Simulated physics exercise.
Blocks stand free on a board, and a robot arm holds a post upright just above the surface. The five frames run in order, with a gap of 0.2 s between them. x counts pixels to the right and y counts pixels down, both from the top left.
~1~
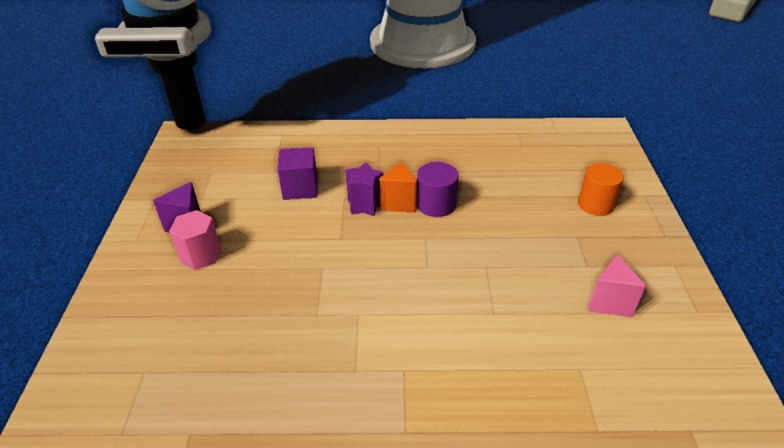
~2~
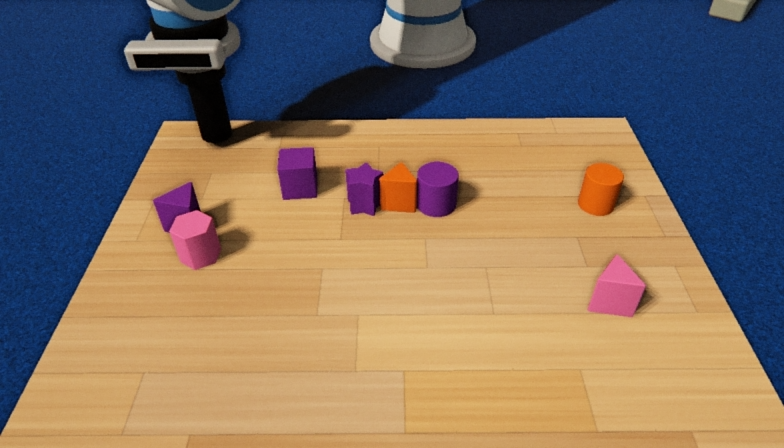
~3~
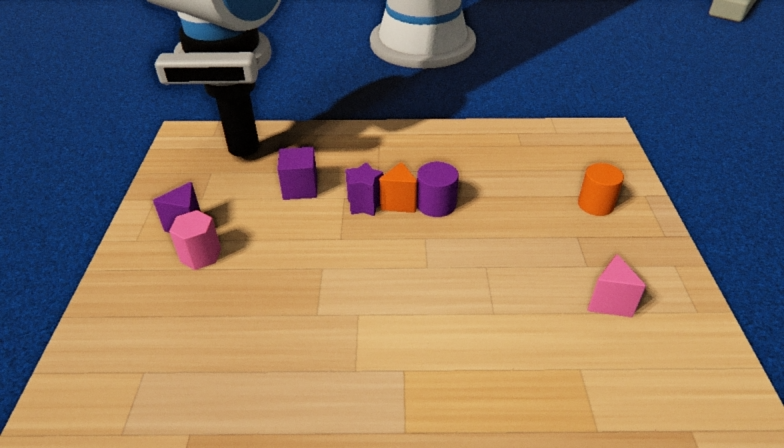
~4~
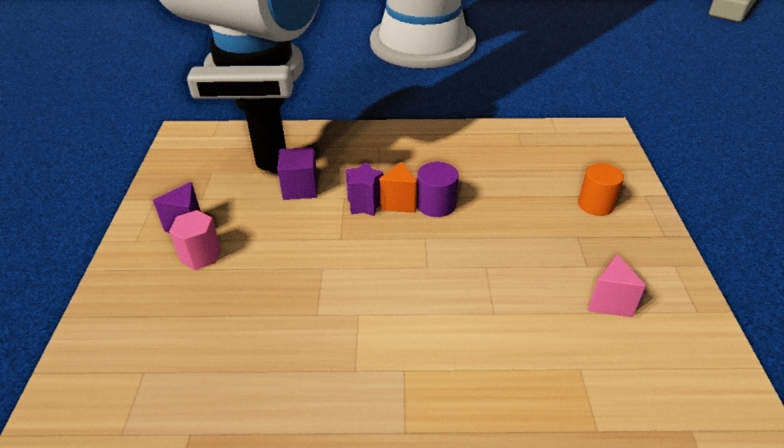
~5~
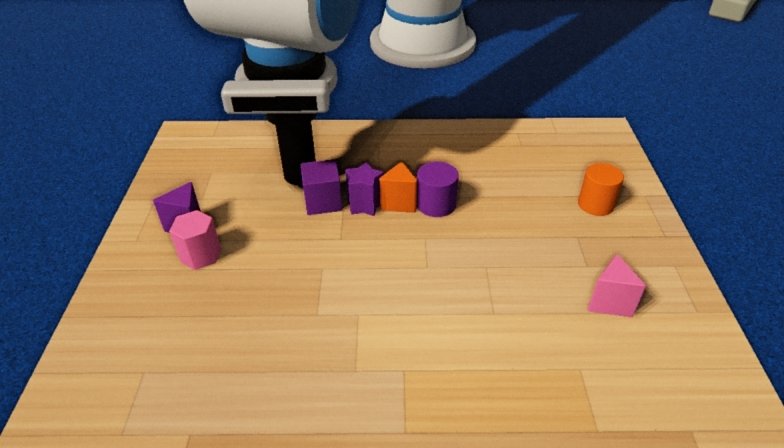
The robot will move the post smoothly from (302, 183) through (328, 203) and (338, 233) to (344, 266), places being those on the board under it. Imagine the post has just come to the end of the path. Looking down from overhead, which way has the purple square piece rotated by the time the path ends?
It spins against the clock.
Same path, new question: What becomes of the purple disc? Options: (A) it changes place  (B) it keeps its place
Correct choice: B.
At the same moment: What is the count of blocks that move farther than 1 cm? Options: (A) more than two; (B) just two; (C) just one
I choose C.
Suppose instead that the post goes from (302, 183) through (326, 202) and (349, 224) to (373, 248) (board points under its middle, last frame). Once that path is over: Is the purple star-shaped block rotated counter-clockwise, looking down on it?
It seems so.
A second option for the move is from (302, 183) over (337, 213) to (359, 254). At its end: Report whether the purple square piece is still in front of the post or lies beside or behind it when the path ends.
Ahead of the post.
The first path, step by step. One third of the way, post at (328, 196); purple square piece at (340, 193), turned 15° anticlockwise; purple star-shaped block at (367, 174), turned 15° anticlockwise.
Two thirds of the way, post at (337, 225); purple square piece at (357, 222), turned 35° anticlockwise; purple star-shaped block at (367, 174), turned 15° anticlockwise.
At the end, post at (343, 259); purple square piece at (377, 249), turned 60° anticlockwise; purple star-shaped block at (367, 174), turned 15° anticlockwise; orange triangular block in place; purple disc in place.
